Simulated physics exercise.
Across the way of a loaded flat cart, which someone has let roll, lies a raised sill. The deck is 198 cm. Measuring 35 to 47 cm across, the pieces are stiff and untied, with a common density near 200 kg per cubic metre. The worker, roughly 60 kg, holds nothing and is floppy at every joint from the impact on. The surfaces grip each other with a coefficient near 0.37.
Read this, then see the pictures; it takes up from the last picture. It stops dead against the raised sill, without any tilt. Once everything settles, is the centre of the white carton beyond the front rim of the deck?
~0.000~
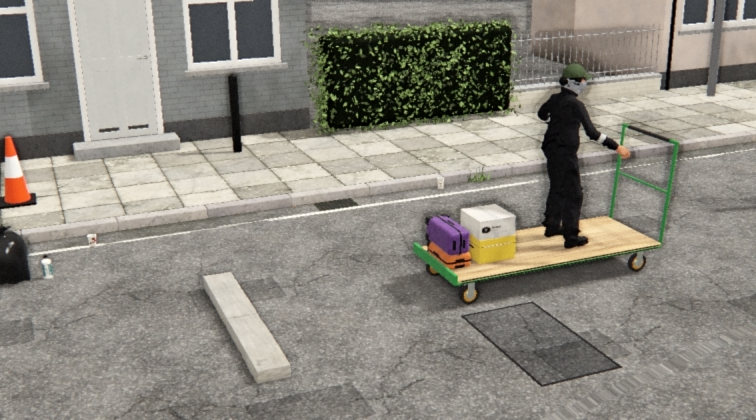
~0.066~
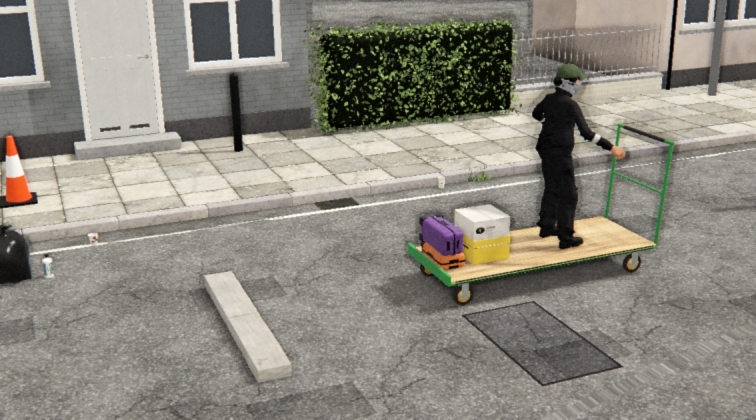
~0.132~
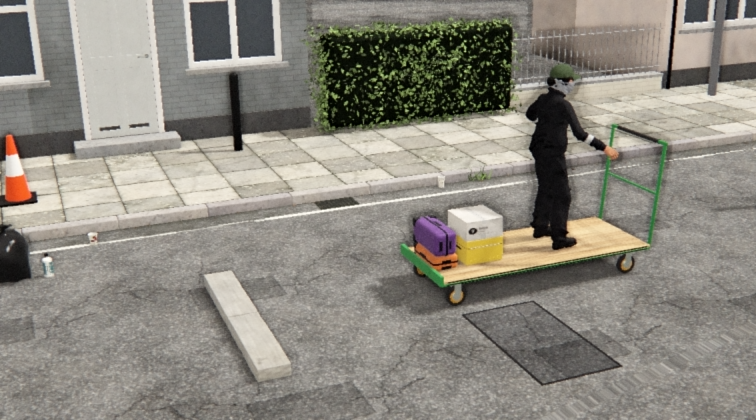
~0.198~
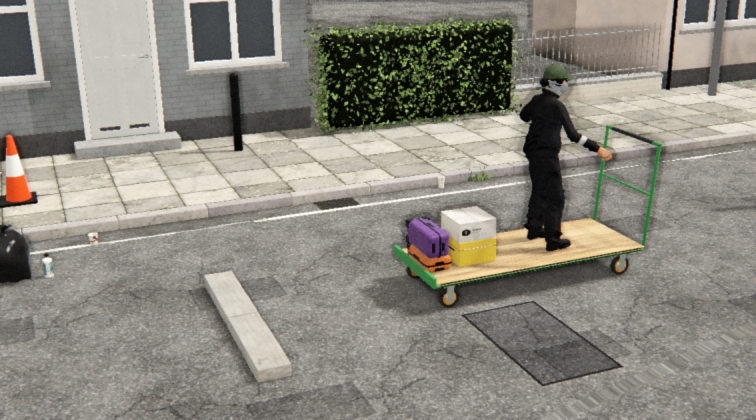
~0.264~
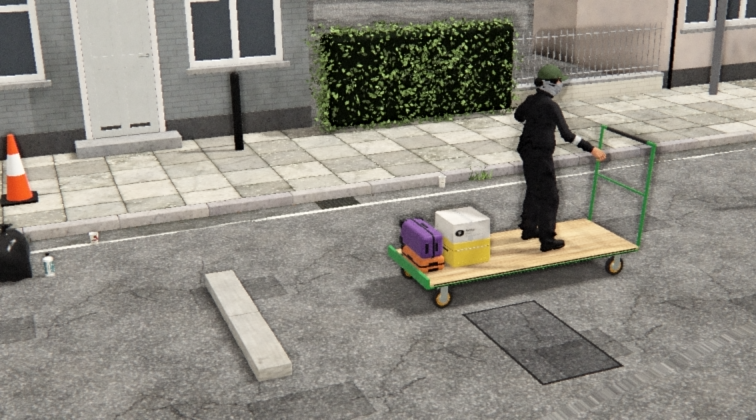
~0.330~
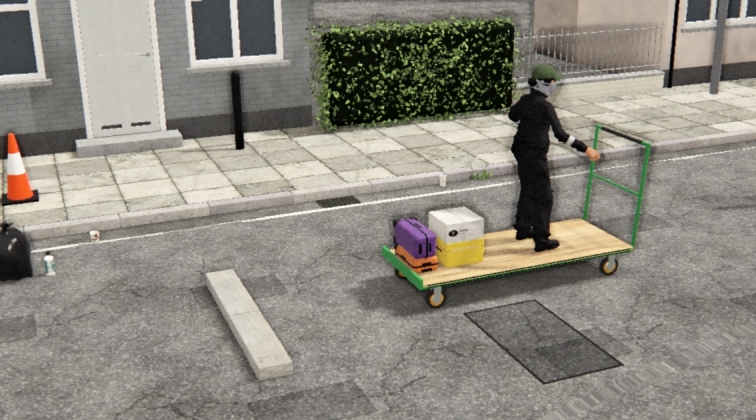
It is still carried.
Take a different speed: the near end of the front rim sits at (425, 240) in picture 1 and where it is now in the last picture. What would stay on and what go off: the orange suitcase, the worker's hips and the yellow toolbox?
Result: Orange kept; hips kept; yellow kept.
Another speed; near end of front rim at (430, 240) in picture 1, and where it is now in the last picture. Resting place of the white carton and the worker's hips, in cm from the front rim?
Rest points: White at 30 cm past, hips at 40 cm behind.
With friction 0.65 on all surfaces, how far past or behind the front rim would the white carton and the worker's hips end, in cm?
So the white load stays 40 behind while the hips end up 70 behind the front rim.
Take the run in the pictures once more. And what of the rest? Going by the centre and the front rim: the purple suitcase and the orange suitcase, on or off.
Result - purple: Goes over; orange: Stays.
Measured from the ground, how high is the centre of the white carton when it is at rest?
55 cm.
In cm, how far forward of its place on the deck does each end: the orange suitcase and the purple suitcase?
The orange one ends 0 cm forward and the purple one 50 cm forward.
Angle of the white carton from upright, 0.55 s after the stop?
Roughly 0° off the vertical.
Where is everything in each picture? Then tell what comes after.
The first picture shows white carton (488, 222), orange suitcase (449, 254), rim corner (456, 281); 160 cm short of the stop.
The second picture shows white carton (482, 222), orange suitcase (443, 254), rim corner (450, 282); 153 cm short of the stop.
The third picture shows white carton (475, 223), orange suitcase (436, 255), rim corner (442, 283); 147 cm short of the stop.
The fourth picture shows white carton (468, 224), orange suitcase (429, 257), rim corner (435, 284); 141 cm short of the stop.
The fifth picture shows white carton (462, 225), orange suitcase (423, 257), rim corner (429, 285); 134 cm short of the stop.
The sixth picture shows white carton (456, 225), orange suitcase (416, 257), rim corner (422, 285); 128 cm short of the stop. Speed about 1.0 m/s.
After 1.66 s the deck stops.
After 1.91 s the white carton is 36 cm behind the rim, tilted 0°, near (290, 251) in the last picture's view.
After 2.21 s the white carton is 35 cm behind the rim, tilted 0°, near (290, 251) in the last picture's view.
After 2.66 s the white carton is 35 cm behind the rim, tilted 0°, near (290, 251) in the last picture's view.
At rest, 3.3 s, past the rim, purple suitcase; behind it, yellow toolbox, white carton, orange suitcase and the worker's hips.
